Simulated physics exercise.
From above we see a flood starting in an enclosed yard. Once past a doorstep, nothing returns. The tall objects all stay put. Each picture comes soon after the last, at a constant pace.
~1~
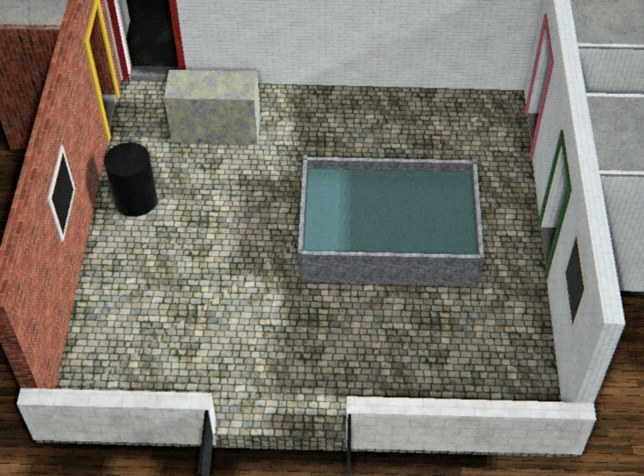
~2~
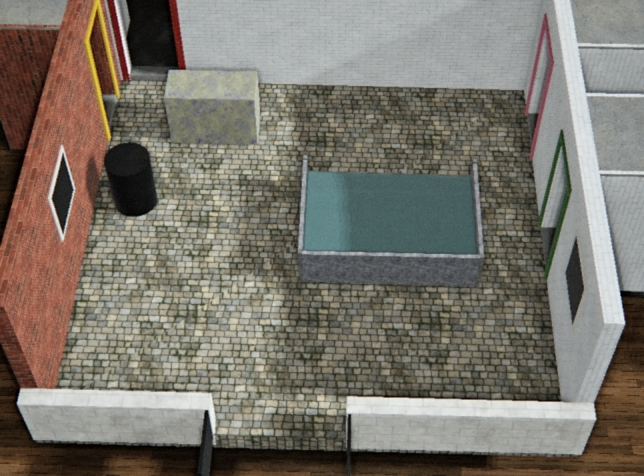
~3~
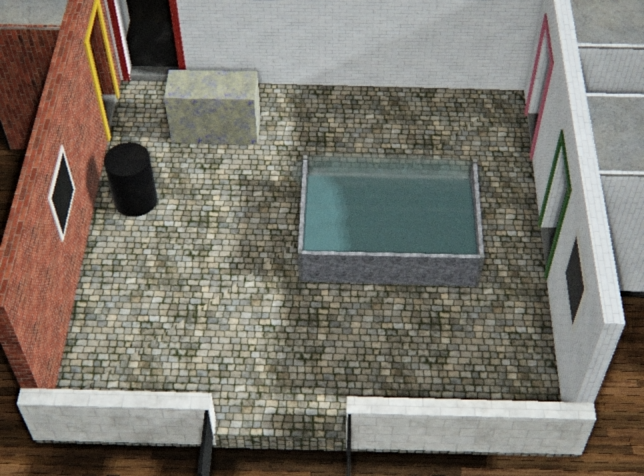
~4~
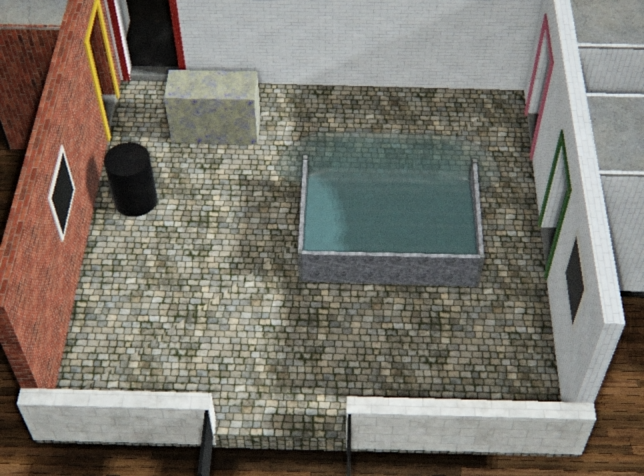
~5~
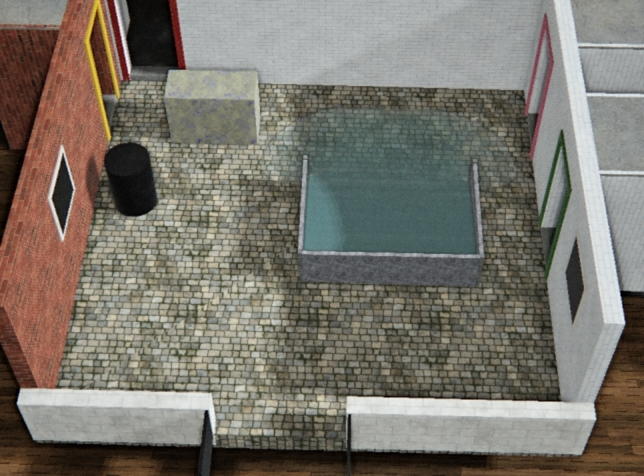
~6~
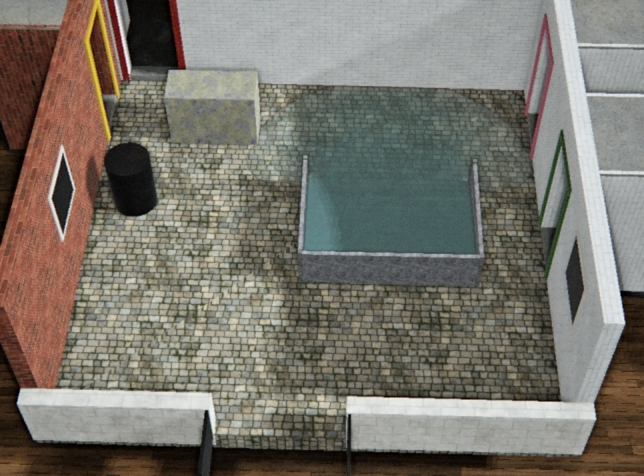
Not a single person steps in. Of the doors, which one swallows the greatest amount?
The pink door swallows the most.
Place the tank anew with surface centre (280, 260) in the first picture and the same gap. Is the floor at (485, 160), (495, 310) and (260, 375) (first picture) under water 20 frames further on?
In the order given: Wetted, not reached and not reached.
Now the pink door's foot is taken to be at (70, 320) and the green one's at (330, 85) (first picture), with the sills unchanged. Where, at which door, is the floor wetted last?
The pink one.
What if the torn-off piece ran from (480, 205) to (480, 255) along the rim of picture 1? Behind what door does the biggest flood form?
The green-painted one.
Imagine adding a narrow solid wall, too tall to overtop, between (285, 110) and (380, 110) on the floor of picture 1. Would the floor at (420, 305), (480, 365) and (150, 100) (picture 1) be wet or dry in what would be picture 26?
Going through them in order, I get high and dry, high and dry and inundated.
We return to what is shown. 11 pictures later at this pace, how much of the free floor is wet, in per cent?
I'd put it at roughly 30 per cent.
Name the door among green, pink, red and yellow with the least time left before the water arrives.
First comes the pink one.
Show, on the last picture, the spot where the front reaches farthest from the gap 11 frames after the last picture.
About at (141, 86).
A moment on, water covers 25 % of the floor; pink door wet at the sill, nothing in, red door not reached, green door not reached, yellow door not reached.
Next, water covers 30 % of the floor; pink door a trickle in, red door wet at the sill, nothing in, green door not reached, yellow door not reached.
Then, water covers 40 % of the floor; pink door a lot in, red door a trickle in, green door wet at the sill, nothing in, yellow door some in.
Later, water covers 75 % of the floor; pink door a lot in, red door some in, green door a trickle in, yellow door some in.
In the end, water covers 90 % of the floor; pink door a lot in, red door some in, green door a trickle in, yellow door some in; the pink door has let in the most.
